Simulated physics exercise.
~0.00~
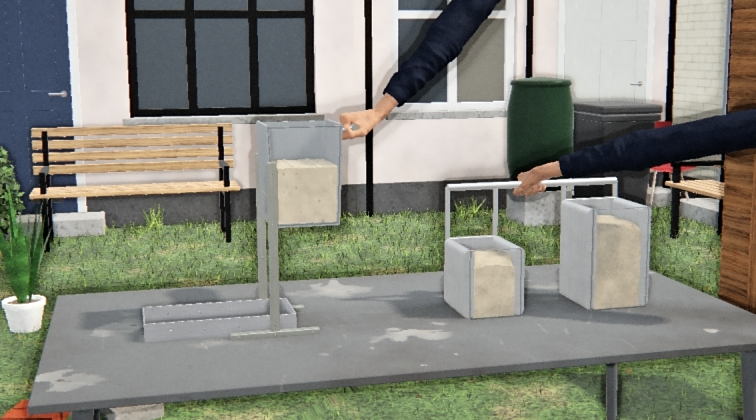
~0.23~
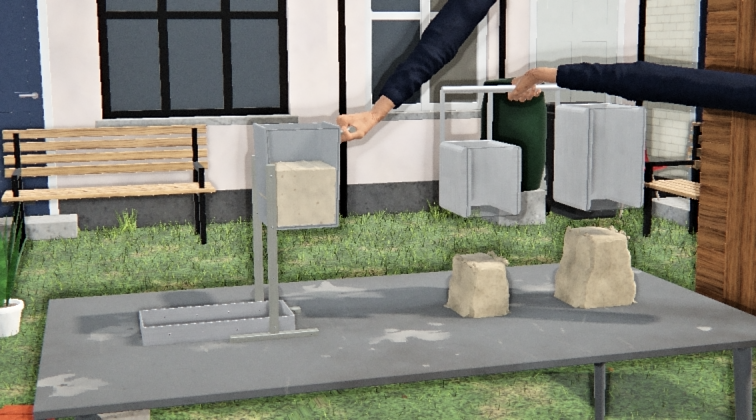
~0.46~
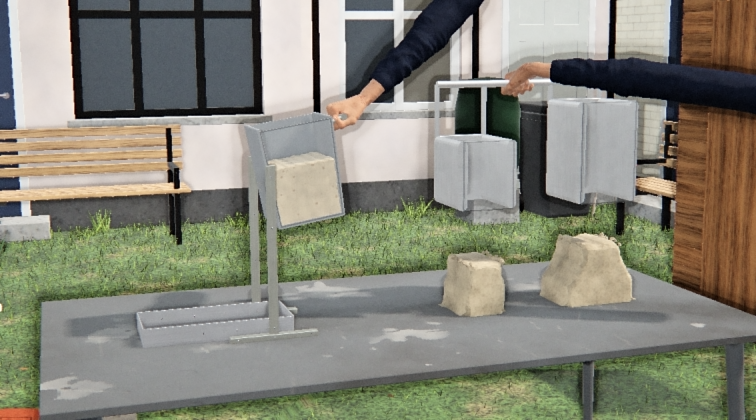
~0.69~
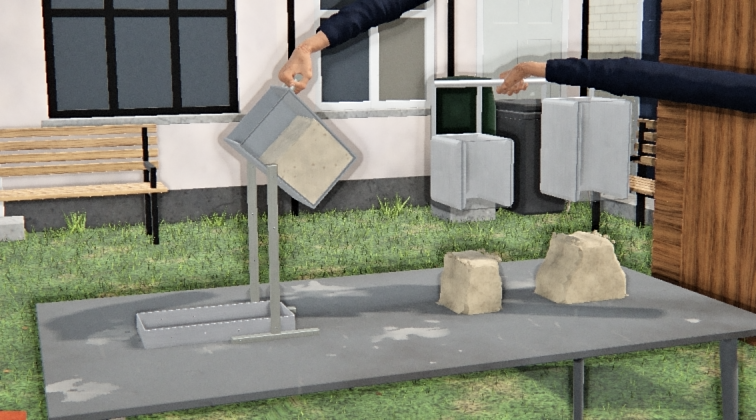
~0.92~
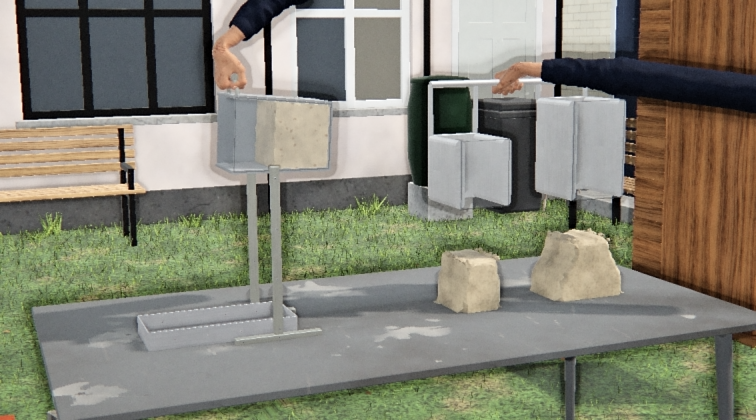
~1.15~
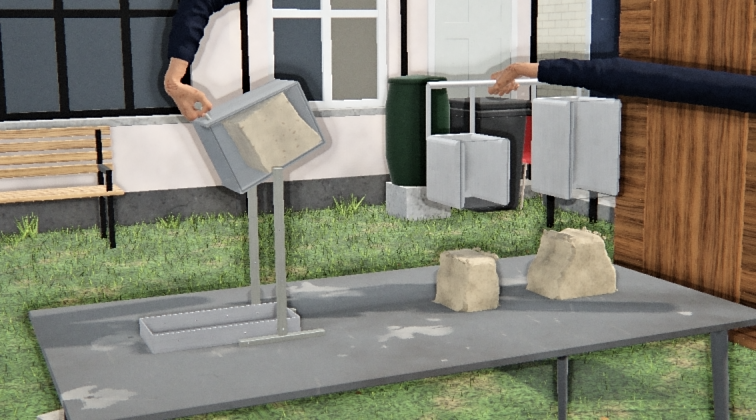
Hands lift moulds off two sandy blocks, the right one slumping, then tilt a tub left.
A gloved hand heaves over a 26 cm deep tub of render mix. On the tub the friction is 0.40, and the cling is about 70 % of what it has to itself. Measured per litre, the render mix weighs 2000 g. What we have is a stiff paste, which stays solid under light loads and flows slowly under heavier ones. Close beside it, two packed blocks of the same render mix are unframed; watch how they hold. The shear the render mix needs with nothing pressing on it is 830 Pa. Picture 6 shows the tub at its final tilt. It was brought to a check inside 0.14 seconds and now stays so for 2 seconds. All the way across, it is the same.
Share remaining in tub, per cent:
Near 0 percent.
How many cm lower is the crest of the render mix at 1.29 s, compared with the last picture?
I reckon it's close to 7 cm.
After 1.29 s, the tub is at 115 degrees and holds 99 %.
After 1.46 s, the tub is at 115 degrees and holds 47 %.
After 1.63 s, the tub is at 115 degrees and holds 19 %.
After 1.80 s, the tub is at 115 degrees and holds 0 %.
After 3.15 s, the tub is at 115 degrees and holds 0 %.
